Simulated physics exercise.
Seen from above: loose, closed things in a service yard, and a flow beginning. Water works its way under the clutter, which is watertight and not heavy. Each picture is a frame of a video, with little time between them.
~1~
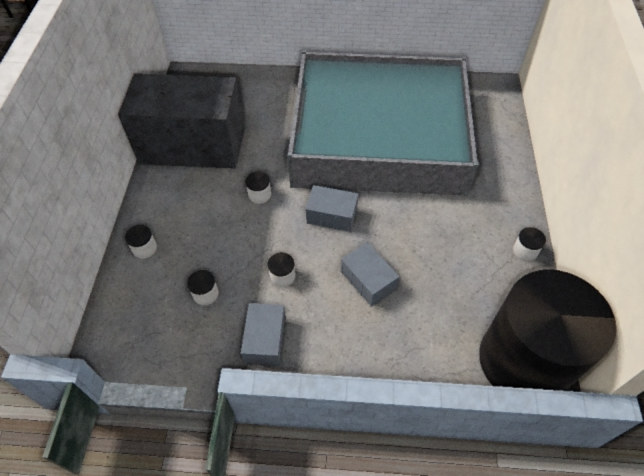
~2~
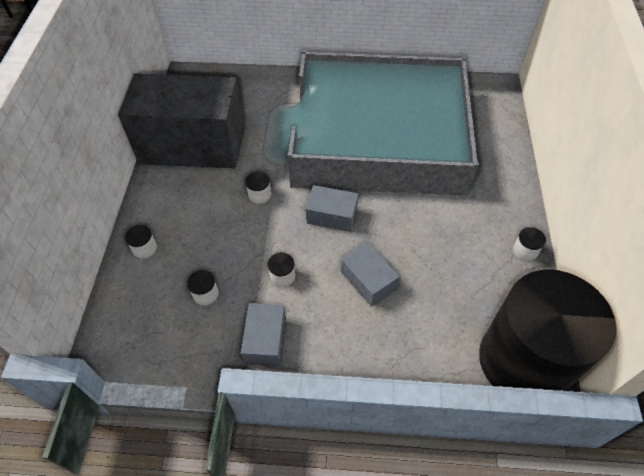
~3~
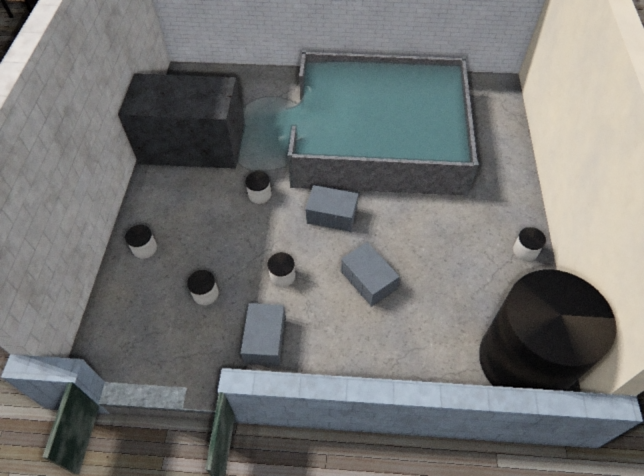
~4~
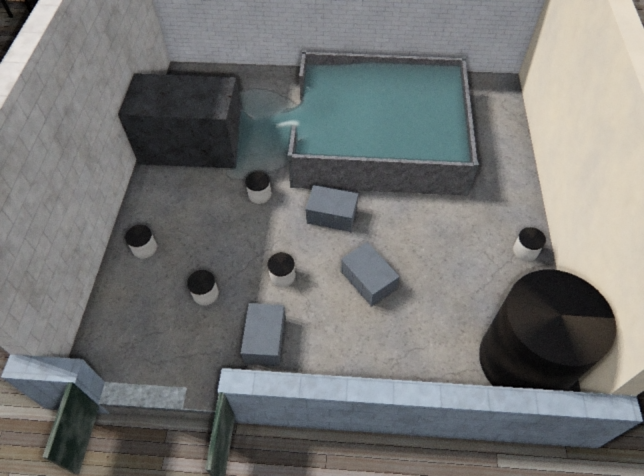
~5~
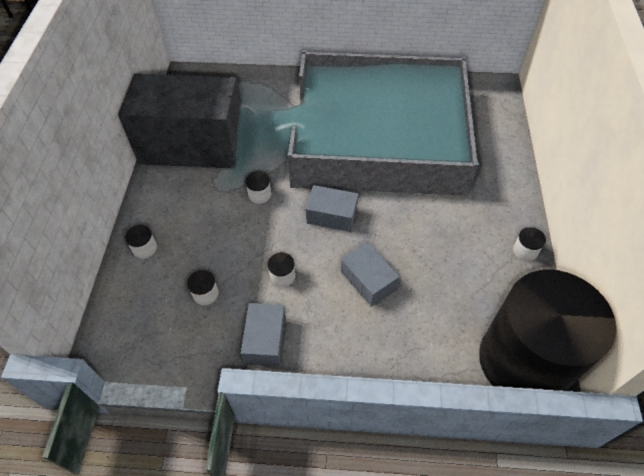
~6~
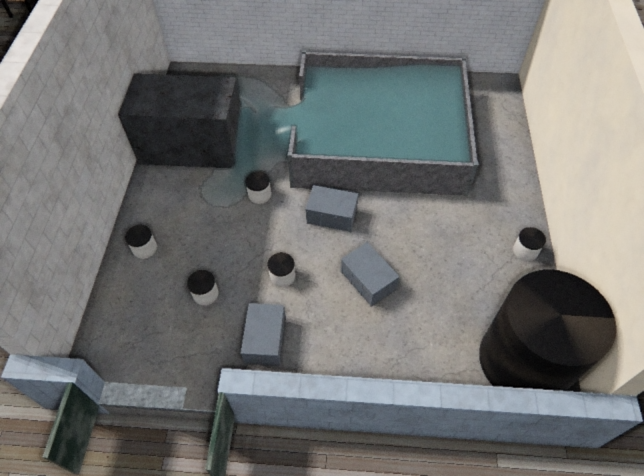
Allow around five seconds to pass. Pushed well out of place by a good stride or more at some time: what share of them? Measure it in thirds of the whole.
A third to two thirds of the things get pushed well away.
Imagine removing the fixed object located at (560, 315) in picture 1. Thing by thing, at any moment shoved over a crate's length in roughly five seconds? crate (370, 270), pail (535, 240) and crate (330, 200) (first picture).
One by one: Stayed put, stayed put, stayed put.
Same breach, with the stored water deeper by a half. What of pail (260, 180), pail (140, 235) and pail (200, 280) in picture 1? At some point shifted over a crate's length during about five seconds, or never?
Taking them as listed, the first reached the mark, the second reached the mark and the third reached the mark.
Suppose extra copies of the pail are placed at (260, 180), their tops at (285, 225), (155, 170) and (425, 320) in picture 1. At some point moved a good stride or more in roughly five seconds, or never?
Here's how it goes: Sent far off, never gets far, and lastly never gets far.
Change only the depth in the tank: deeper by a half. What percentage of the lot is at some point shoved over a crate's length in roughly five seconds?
I'd say close to 80 per cent of the things.
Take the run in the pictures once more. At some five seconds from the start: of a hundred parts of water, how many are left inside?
94 %.
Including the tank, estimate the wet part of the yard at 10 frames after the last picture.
About 55 per cent.
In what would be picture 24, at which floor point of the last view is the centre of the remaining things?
Mean position: About (333, 299).
A moment on, 0 of 8 are well off their spots; 0 afloat.
Next, 3 of 8 are well off their spots; 1 afloat.
Later, 4 of 8 are well off their spots; 4 afloat.
In the end, 5 of 8 are well off their spots, and 5 have been at some point; 2 afloat.
